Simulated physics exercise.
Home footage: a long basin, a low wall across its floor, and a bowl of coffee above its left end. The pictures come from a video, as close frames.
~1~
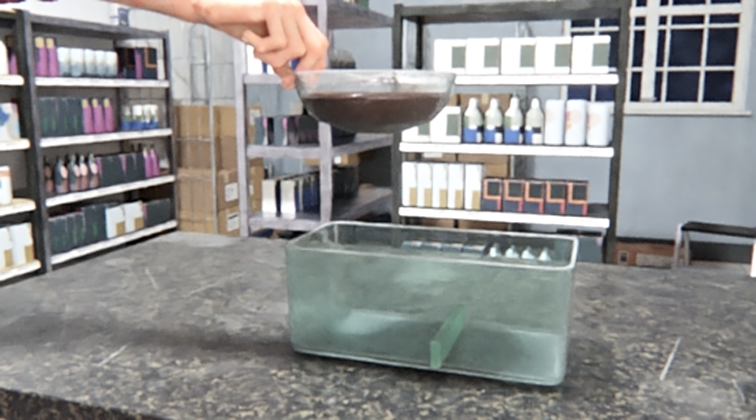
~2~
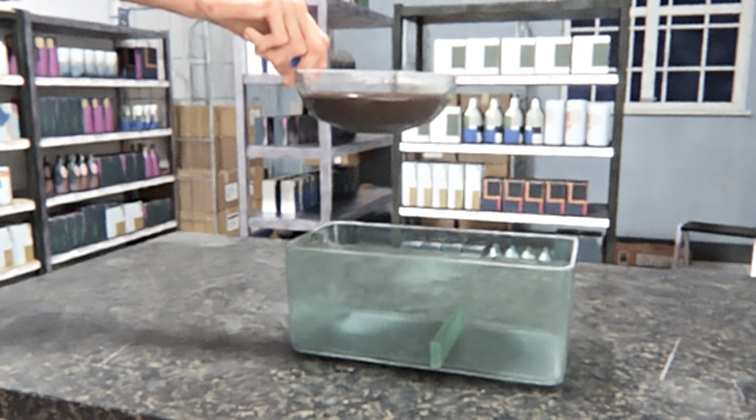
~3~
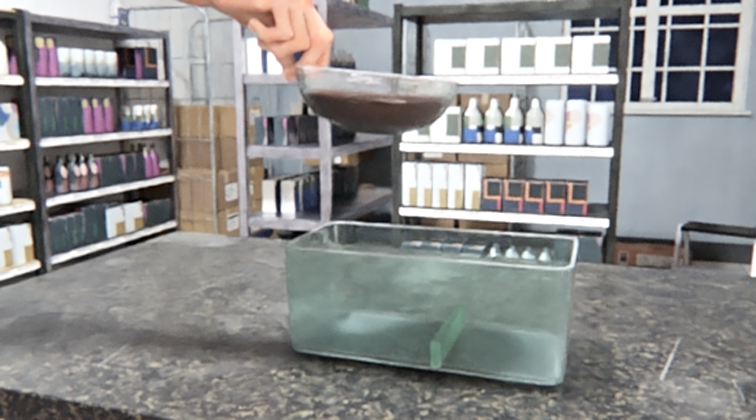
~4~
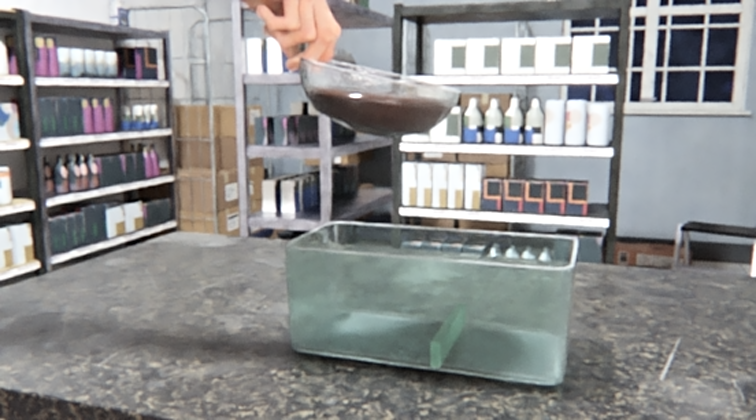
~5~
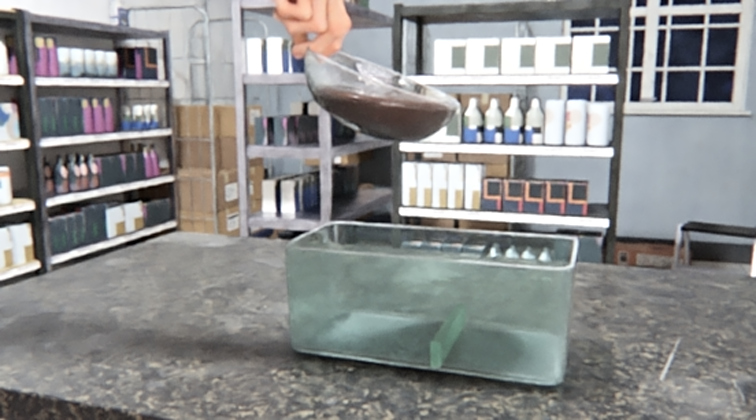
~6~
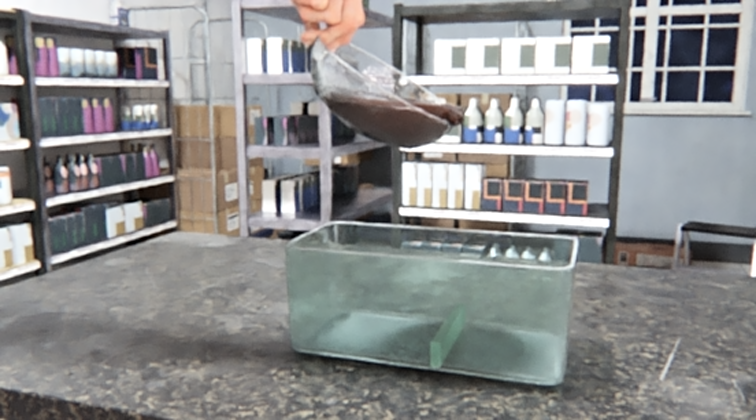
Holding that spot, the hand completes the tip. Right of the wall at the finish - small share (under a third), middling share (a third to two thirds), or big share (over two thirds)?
Middling.
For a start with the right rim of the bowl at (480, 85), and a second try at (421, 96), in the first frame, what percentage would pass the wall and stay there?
The first start gives some 55 %, the second some 50 %.
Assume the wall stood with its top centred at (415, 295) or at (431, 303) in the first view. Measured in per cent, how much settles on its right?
Roughly 90 % and 80 %.
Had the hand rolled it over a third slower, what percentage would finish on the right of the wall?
It comes to around 70 per cent.
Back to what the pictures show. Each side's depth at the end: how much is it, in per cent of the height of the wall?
On the left it is 40 per cent, on the right 80.
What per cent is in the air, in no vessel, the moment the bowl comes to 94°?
Share: Approx. 30 %.
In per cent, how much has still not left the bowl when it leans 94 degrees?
It still holds around 5 per cent there.
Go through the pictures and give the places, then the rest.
In the first picture, it leans 0°; its right rim is at (454, 75); the coffee meets the walls at (310, 94) and (448, 94); the long basin's rim runs from (309, 234) to (575, 254); the wall's top is at (450, 323).
In the second picture, it leans 1°; its right rim is at (454, 77); the coffee meets the walls at (311, 93) and (448, 95).
In the third picture, it leans 6°; its right rim is at (456, 83); the coffee meets the walls at (311, 90) and (449, 99).
In the fourth picture, it leans 13°; its right rim is at (457, 94); the coffee meets the walls at (315, 87) and (452, 102).
In the fifth picture, it leans 22°; its right rim is at (457, 107); the coffee meets the walls at (321, 87) and (456, 104).
In the sixth picture, it leans 32°; its right rim is at (454, 124); the coffee meets the walls at (328, 90) and (447, 109); 5 per cent is over the edge.
A moment on, the bowl is tipped on its side and 5 per cent is still to pour, 0 is left of the wall and 66 right of it.
Next, the bowl is tipped right over and 0 per cent is still to pour, 25 is left of the wall and 67 right of it.
Then the bowl is tipped right over and 0 per cent is still to pour, 34 is left of the wall and 62 right of it.
Later the bowl is tipped right over and 0 per cent is still to pour, 38 is left of the wall and 59 right of it.
In the end 39 per cent lies left of the wall, 58 right of it and 3 outside.
